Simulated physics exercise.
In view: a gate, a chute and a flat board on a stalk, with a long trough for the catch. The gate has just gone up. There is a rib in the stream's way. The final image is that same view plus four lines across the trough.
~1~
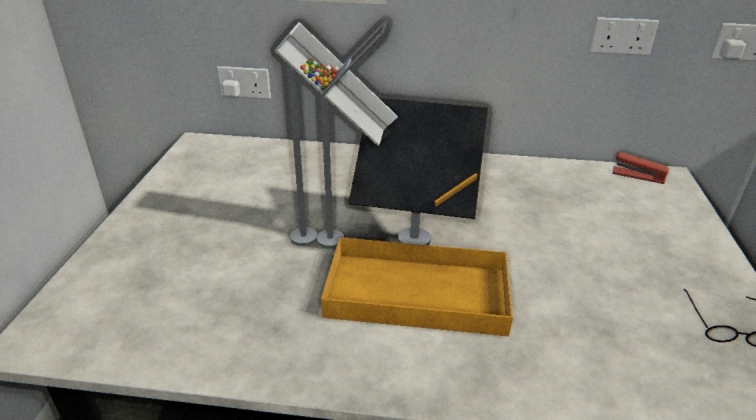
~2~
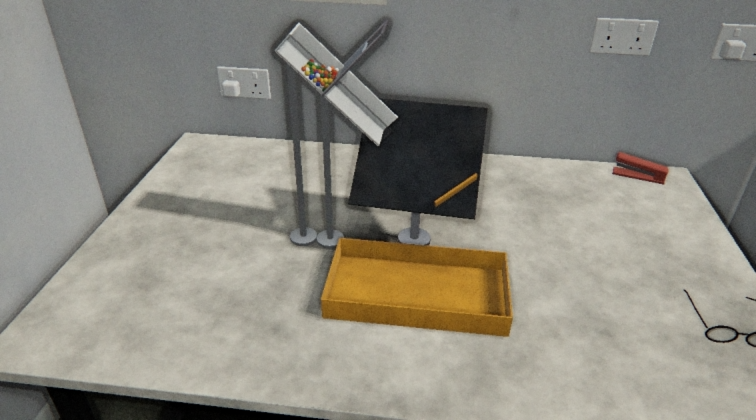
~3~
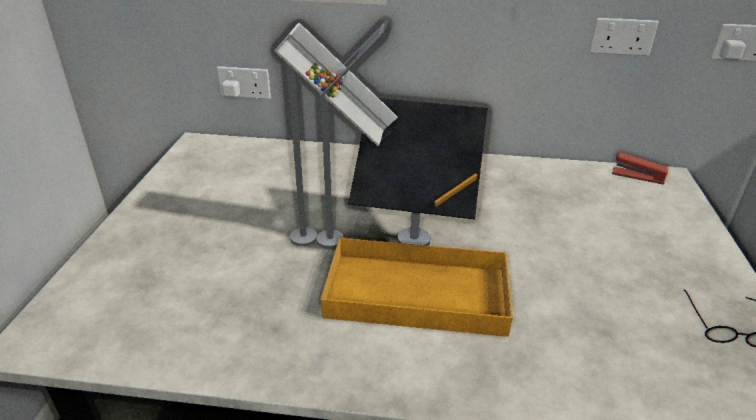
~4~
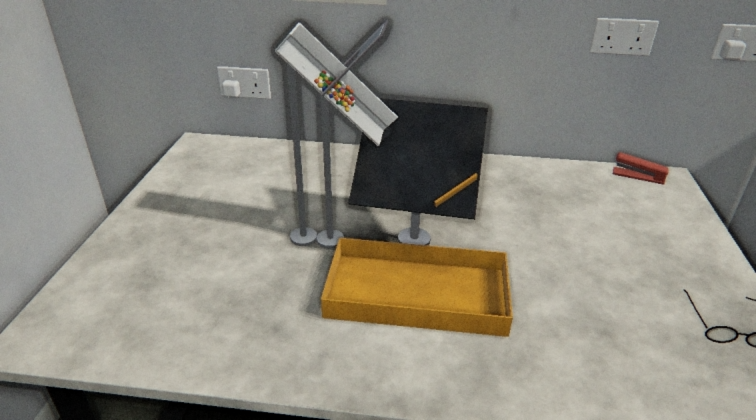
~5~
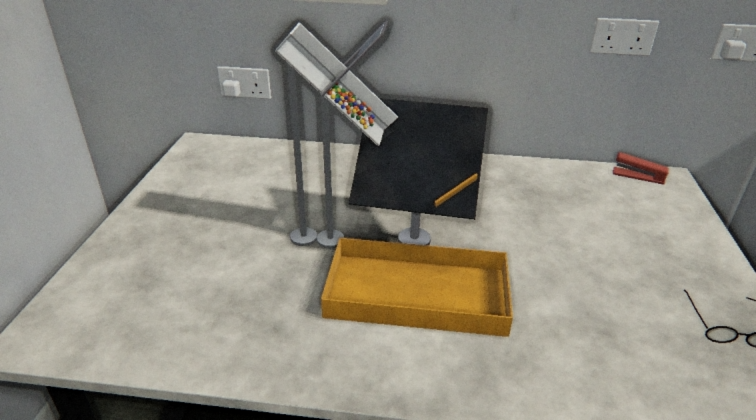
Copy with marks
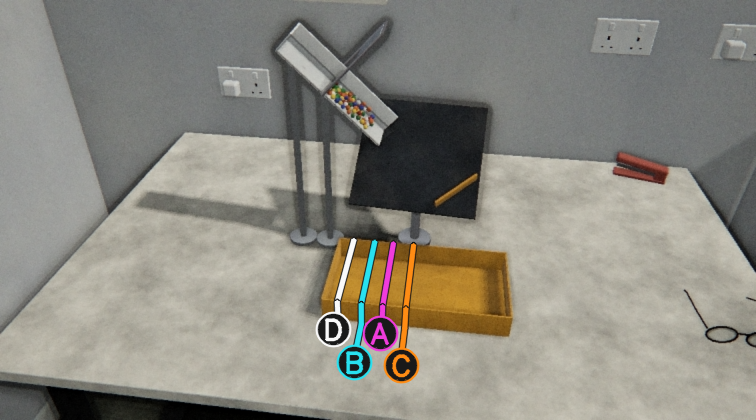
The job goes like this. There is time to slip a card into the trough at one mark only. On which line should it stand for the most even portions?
Choose C.
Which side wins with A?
More lands on the right.
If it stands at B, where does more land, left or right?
Right.
On the marked copy, line A crosses the front rim at (382, 305); line B crosses the front rim at (361, 303); line C crosses the front rim at (405, 307); line D crosses the front rim at (337, 300).
Choosing A, of what is caught, about a tenth on the left of the divider, almost all on the right.
Choosing B, of what is caught, just a few on the left of the divider, almost all on the right.
Choosing C, of what is caught, roughly a third on the left of the divider, roughly two thirds on the right.
Choosing D, of what is caught, just a few on the left of the divider, almost all on the right.
